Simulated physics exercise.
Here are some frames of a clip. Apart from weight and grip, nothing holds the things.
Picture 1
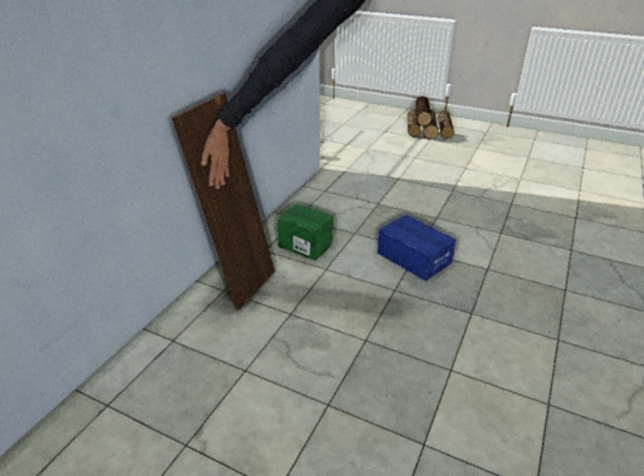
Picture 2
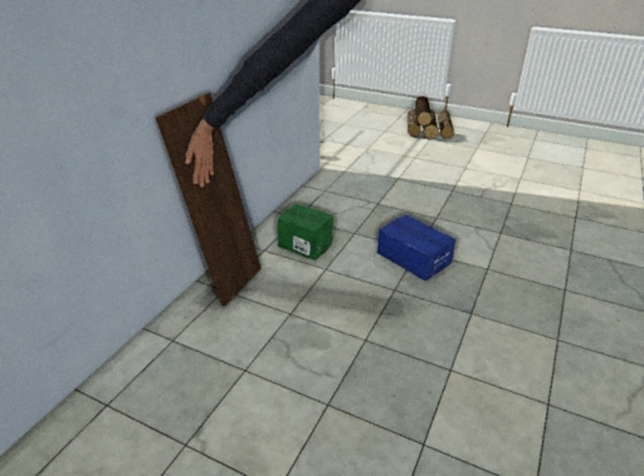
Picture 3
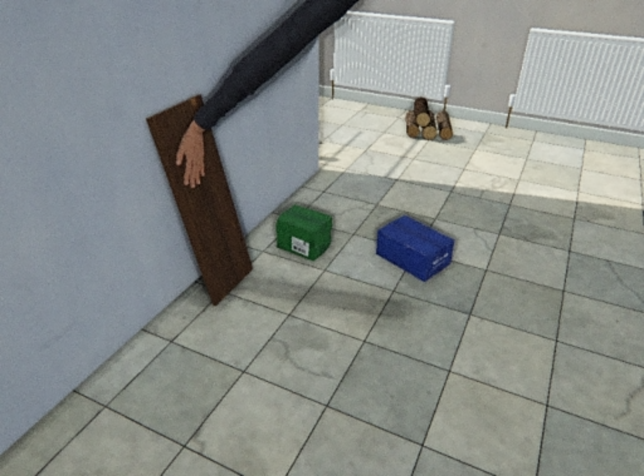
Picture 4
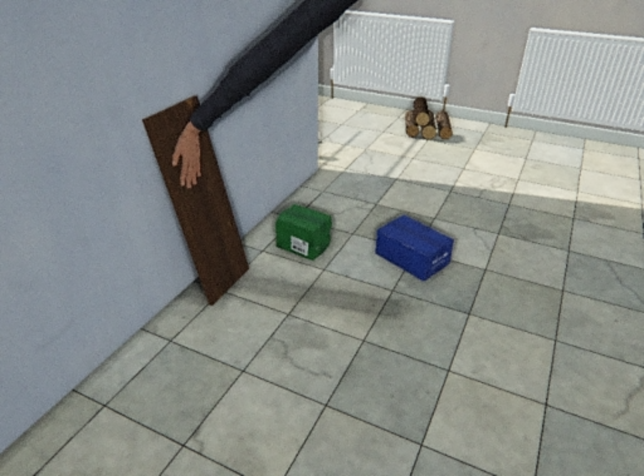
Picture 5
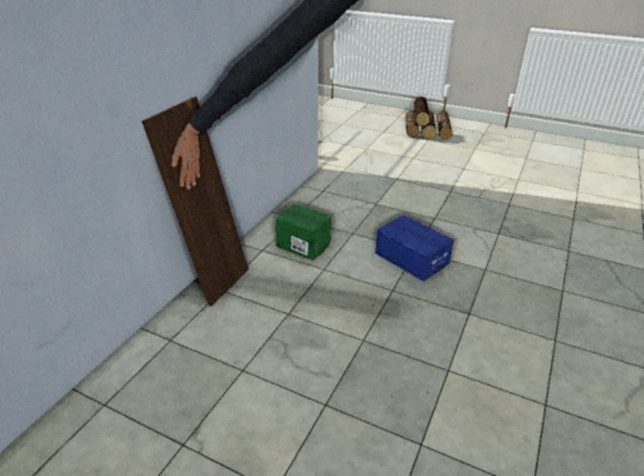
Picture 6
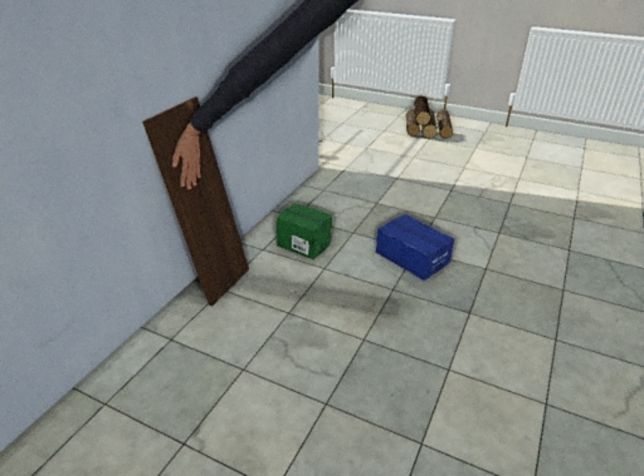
In a tiled room, a hand moving a brown board slightly left, then holding it leaning against the wall near two boxes.
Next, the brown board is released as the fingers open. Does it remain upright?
Yes. It stays steady.
Then, 0.30 s later than the last frame, all is still.
Then, 0.80 s later than the last frame, brown board resting near (204, 206).
When it is over, all 3 as before. End places, in pixels of the last picture, brown board near (203, 206). The board remains leaning.
